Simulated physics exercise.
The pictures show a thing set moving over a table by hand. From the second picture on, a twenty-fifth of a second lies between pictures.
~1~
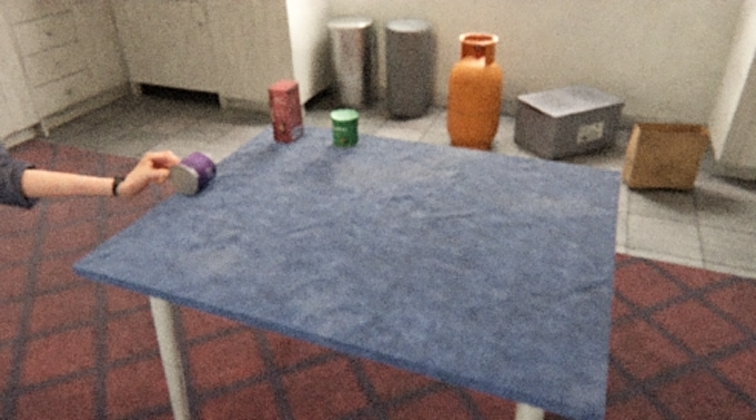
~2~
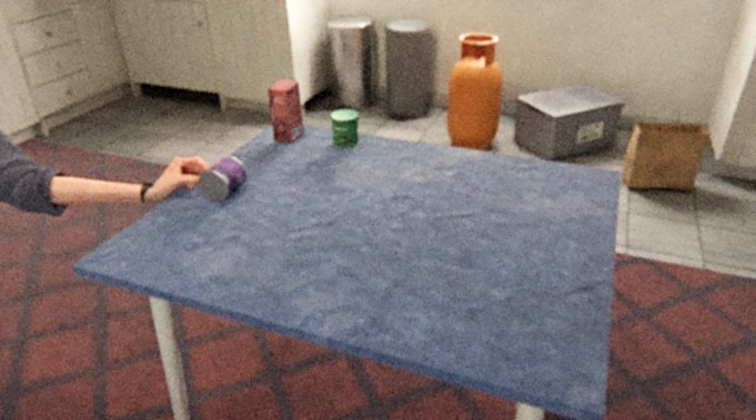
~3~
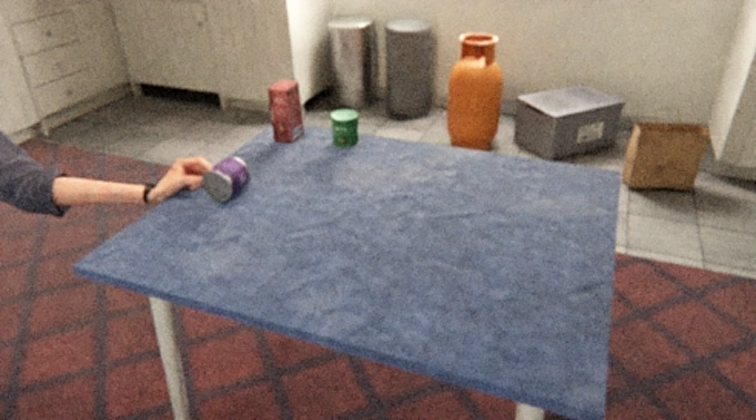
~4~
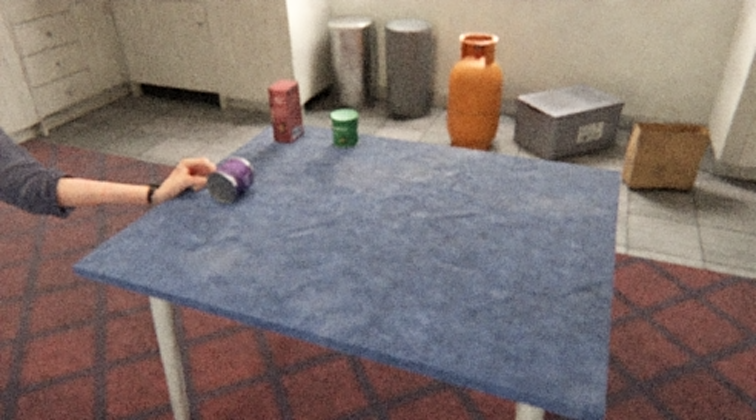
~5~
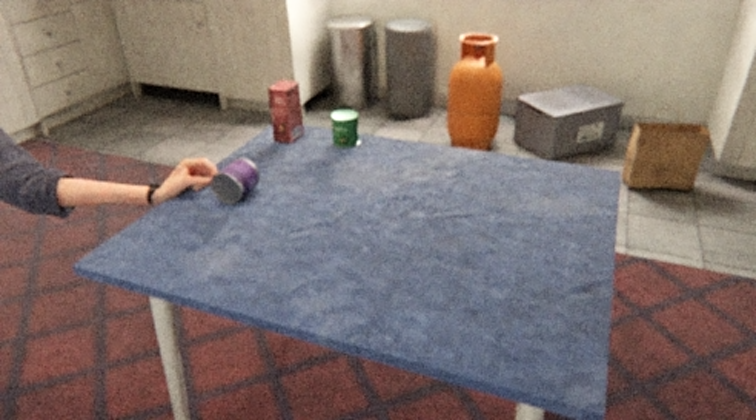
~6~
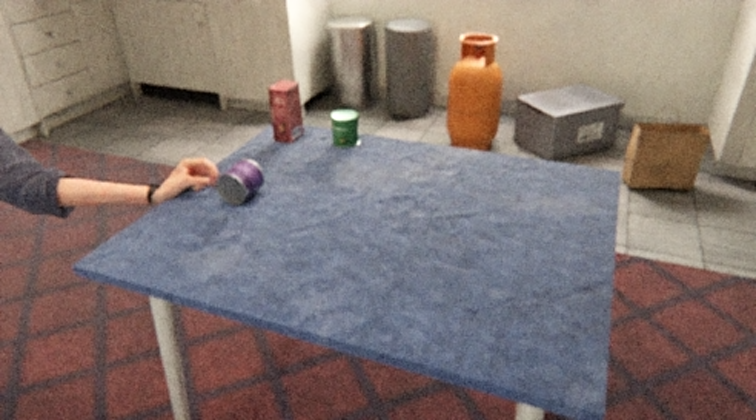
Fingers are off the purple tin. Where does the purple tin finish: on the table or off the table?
The purple tin stays on the table.
Then, 0.30 s after the last picture, purple tin rolled about its own width near (274, 188).
Then, 0.70 s after the last picture, purple tin rolled well along near (307, 195).
At rest, moved from the start, purple tin. Seen from the same camera at the end, purple tin near (330, 199).
